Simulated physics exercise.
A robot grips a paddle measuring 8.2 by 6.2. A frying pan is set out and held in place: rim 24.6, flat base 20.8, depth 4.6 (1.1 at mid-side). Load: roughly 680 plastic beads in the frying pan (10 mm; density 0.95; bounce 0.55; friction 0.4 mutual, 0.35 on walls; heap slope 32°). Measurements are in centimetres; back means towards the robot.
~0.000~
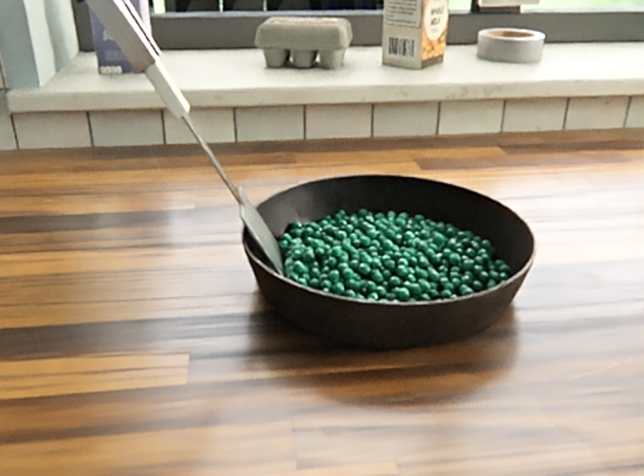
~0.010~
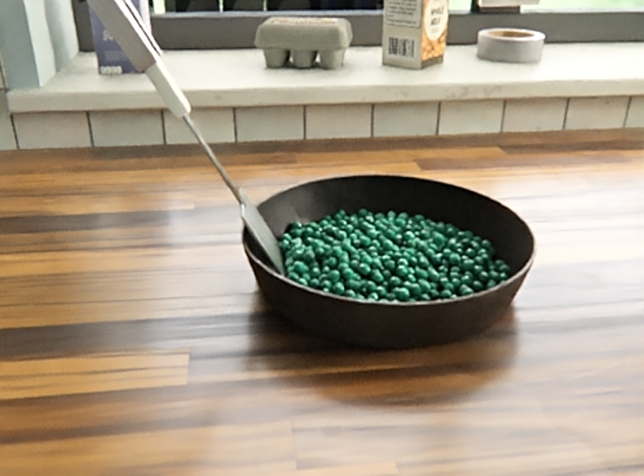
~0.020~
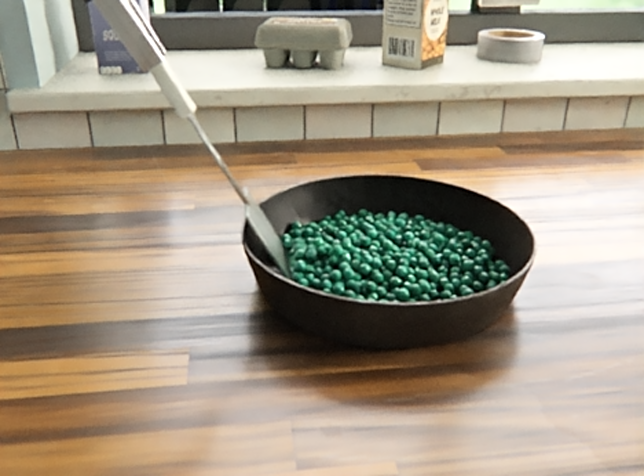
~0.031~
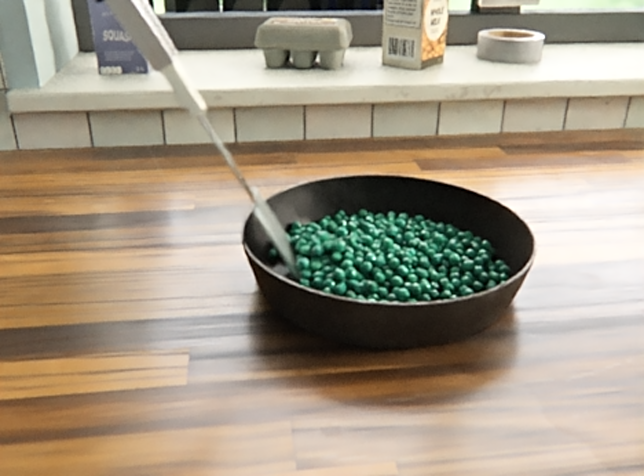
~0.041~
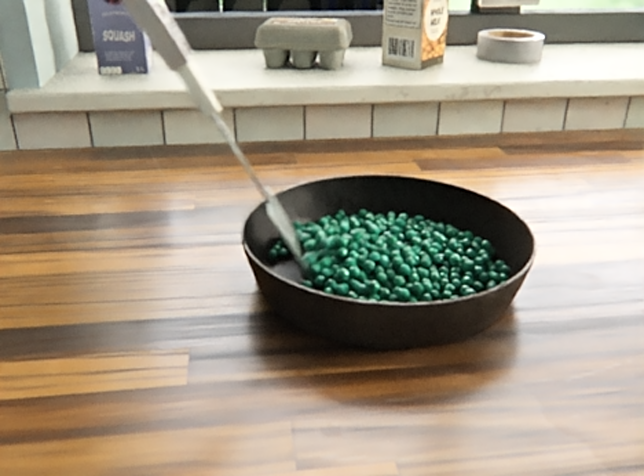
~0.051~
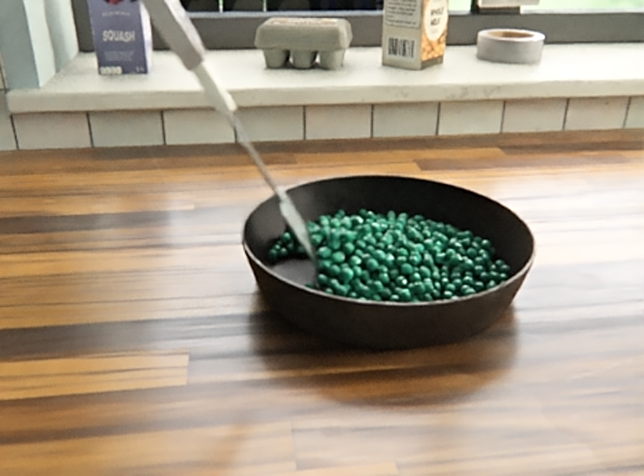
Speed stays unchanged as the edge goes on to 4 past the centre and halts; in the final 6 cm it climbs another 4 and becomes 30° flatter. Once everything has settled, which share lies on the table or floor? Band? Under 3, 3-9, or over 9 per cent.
3-9 per cent.
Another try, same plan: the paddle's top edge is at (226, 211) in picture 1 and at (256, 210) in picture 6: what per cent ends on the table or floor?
Some 0 per cent.
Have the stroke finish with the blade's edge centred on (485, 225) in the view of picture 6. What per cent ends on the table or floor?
Roughly 15 per cent, I'd say.
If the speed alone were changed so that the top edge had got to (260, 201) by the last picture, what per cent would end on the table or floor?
I'd say around 0 per cent.
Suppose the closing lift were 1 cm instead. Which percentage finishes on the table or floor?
0 %.
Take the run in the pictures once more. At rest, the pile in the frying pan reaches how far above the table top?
Height at rest: Roughly 4.5 cm.
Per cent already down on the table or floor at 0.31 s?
It works out to about 6 in a hundred.
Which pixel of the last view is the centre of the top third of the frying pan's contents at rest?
Roughly (453, 251).
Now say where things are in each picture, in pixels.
Paddle top edge at (240, 201), sloping 62°; upper third of the load around (382, 256), from x 275 to 505, top at y 215; 679 in the frying pan, in the first frame.
Paddle top edge at (241, 201), sloping 62°; upper third of the load around (382, 257), from x 275 to 505, top at y 215, in the second frame.
Paddle top edge at (245, 201), sloping 62°; upper third of the load around (377, 256), from x 275 to 505, top at y 215, in the third frame.
Paddle top edge at (255, 201), sloping 62°; upper third of the load around (372, 254), from x 275 to 505, top at y 215, in the fourth frame.
Paddle top edge at (268, 200), sloping 62°; upper third of the load around (374, 252), from x 275 to 505, top at y 215, in the fifth frame.
Paddle top edge at (282, 200), sloping 62°; upper third of the load around (374, 248), from x 275 to 505, top at y 215; 679 in the frying pan, in the sixth frame.
After 0.08 s, sloping 61°, highest piece 6 above the table; 679 in the frying pan.
After 0.10 s, sloping 50°, highest piece 7 above the table; 679 in the frying pan.
After 0.31 s, sloping 32°, highest piece 5 above the table; 638 in the frying pan, 40 on the table or floor, 1 on the blade or in flight.
After 1.36 s, sloping 32°, highest piece 4 above the table; 638 in the frying pan, 41 on the table or floor.
At rest, 638 in the frying pan, 41 on the table or floor. That is 6 % on the table or floor.
